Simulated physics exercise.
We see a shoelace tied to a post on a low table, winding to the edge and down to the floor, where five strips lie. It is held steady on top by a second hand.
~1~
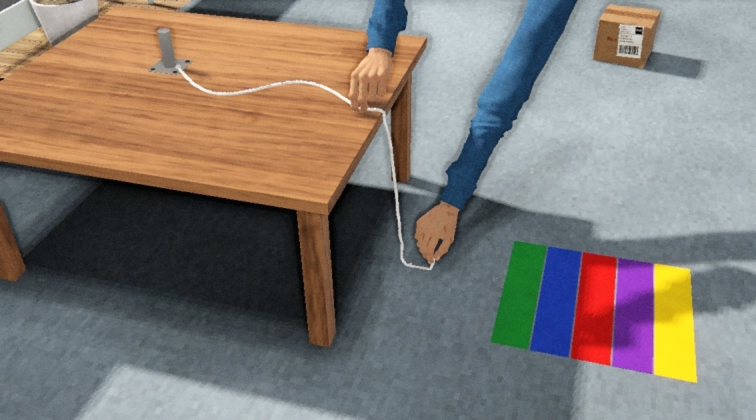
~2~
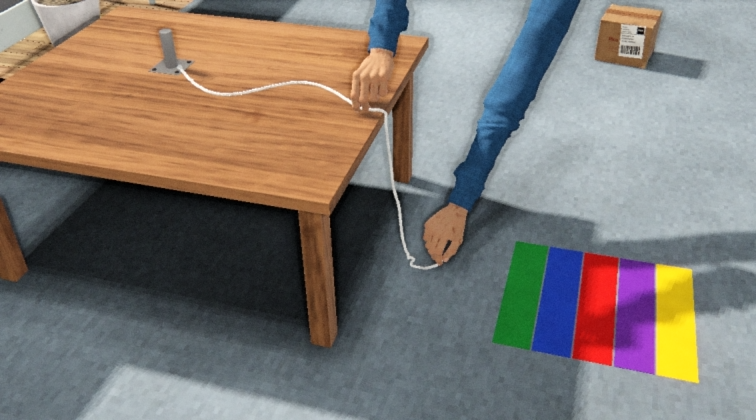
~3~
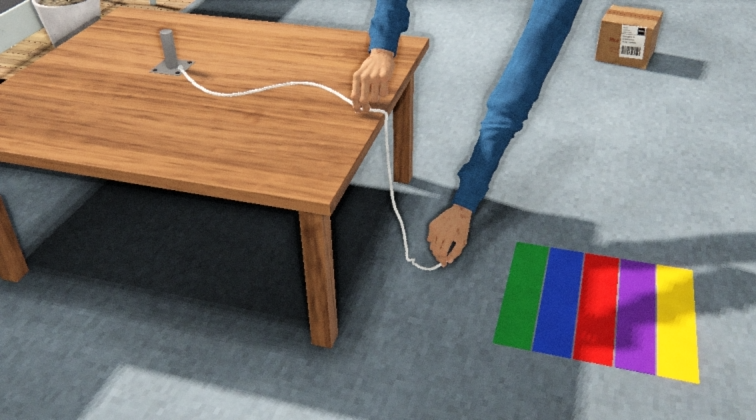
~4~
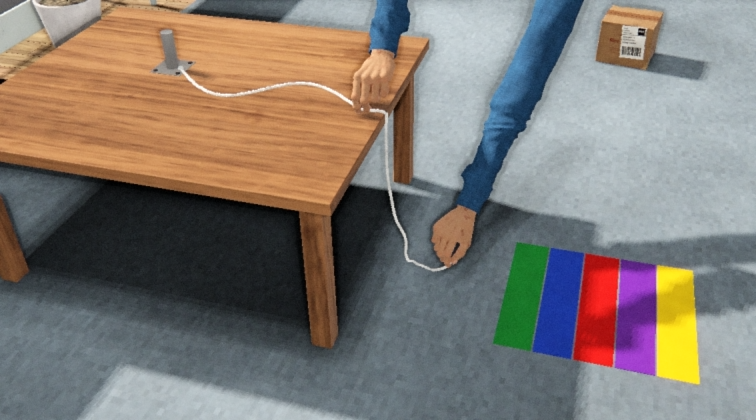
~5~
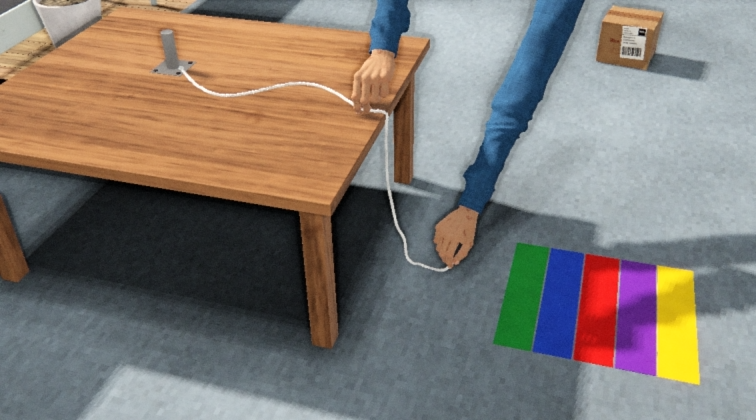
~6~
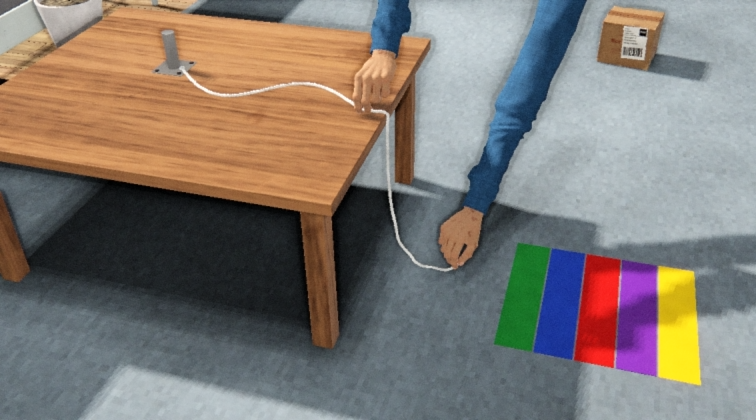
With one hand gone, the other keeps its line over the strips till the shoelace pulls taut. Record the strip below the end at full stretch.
Below the end: Red.
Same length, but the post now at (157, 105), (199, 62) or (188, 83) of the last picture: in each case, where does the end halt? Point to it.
Around (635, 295), then (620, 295), then (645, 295).
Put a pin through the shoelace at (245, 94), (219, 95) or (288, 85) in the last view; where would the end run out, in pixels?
Per try (px, approx.): (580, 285); (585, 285); (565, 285).
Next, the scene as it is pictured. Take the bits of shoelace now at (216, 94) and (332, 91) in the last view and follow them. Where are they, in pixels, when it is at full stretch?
One ends up around (246, 81), the other around (357, 102).
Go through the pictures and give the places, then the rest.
The first picture shows end (433, 259); green (513, 325); blue (552, 333); red (592, 340); purple (633, 348); yellow (675, 356).
The second picture shows end (442, 260); shoelace through (192, 81) (253, 91) (326, 88) (383, 114) (393, 185) (405, 247).
The third picture shows end (446, 262).
The fourth picture shows end (451, 263); shoelace through (193, 82) (254, 92) (327, 89) (384, 115) (389, 185) (406, 248).
The fifth picture shows end (453, 263).
The sixth picture shows end (457, 264); shoelace through (194, 82) (255, 92) (328, 89) (385, 116) (389, 185) (403, 247).
Soon after, end near (542, 279); over green.
Then, end near (580, 286); over blue.
At full stretch, end near (603, 290); over red. It halts on the red strip.
